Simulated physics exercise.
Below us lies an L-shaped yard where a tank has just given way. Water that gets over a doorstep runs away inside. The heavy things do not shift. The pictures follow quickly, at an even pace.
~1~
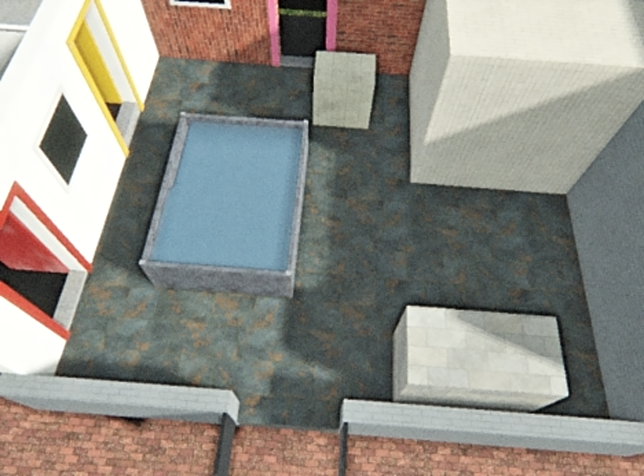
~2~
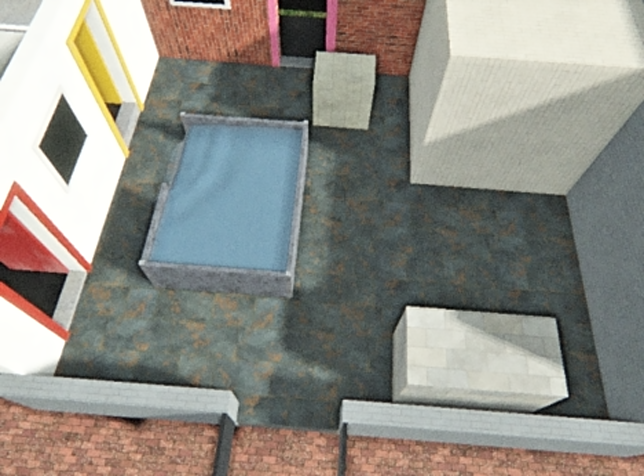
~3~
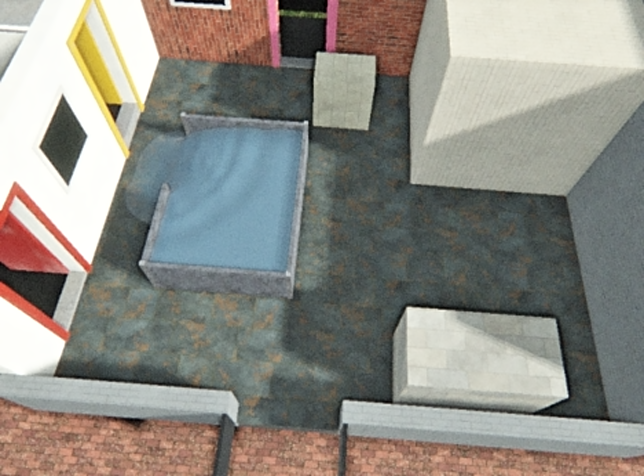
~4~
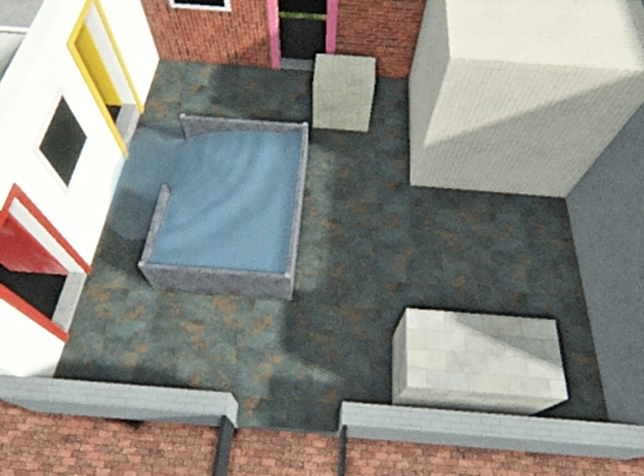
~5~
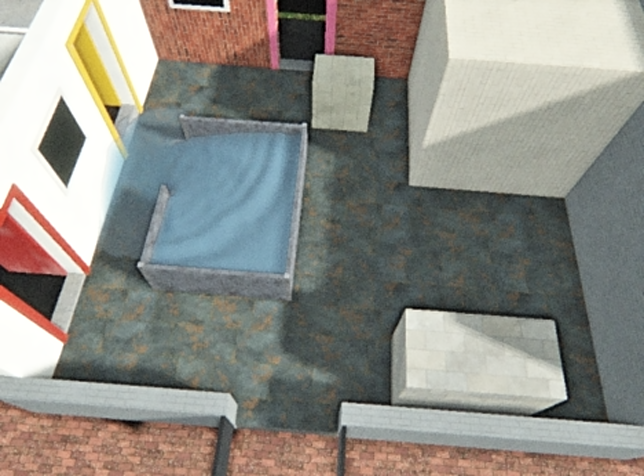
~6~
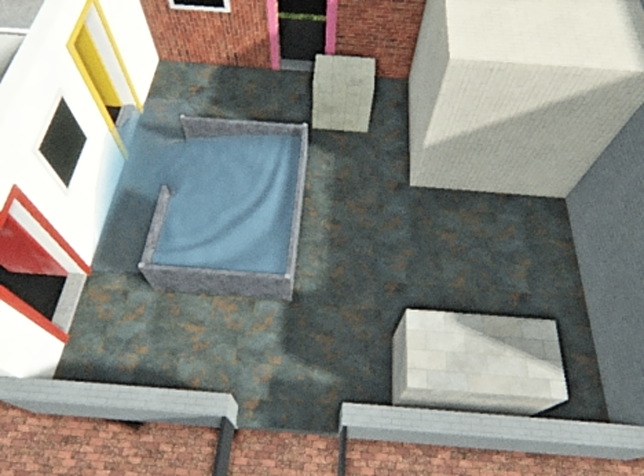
In a paved yard enclosed by white, brick and grey walls, a raised rectangular tank of blue water sits still among pale blocks. Its left side opens near the back corner, and water fans out through the gap. The water spreads left to the white wall by the yellow-framed doorway, while ripples curve across the tank.
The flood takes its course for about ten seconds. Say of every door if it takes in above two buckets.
In the end: The red door lets in a lot; the pink door lets in a lot; the yellow door lets in a lot.
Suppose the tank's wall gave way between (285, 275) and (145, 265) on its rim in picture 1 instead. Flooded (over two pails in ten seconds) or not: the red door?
One by one: The red door is over.
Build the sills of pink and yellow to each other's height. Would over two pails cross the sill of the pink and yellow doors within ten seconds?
Then: The pink door takes less; the yellow door is over.
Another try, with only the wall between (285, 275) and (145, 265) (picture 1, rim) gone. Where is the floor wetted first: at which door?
I say the red one.
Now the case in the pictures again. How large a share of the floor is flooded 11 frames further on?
I make it 25 per cent.
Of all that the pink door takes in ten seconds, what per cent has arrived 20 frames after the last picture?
Near 10 in a hundred.
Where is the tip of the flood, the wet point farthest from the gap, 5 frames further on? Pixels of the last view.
Roughly at (55, 375).
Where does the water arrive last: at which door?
Last comes the pink one.
A moment on, water covers 15 % of the floor; the red door wet at the sill, nothing in, the pink door not reached, the yellow door over two buckets in.
Next, water covers 25 % of the floor; the red door wet at the sill, nothing in, the pink door wet at the sill, nothing in, the yellow door far over two buckets in.
Then, water covers 50 % of the floor; the red door under two buckets in, the pink door under two buckets in, the yellow door far over two buckets in.
Later, water covers 80 % of the floor; the red door over two buckets in, the pink door over two buckets in, the yellow door far over two buckets in.
In the end, water covers 100 % of the floor; the red door over two buckets in, the pink door over two buckets in, the yellow door far over two buckets in.
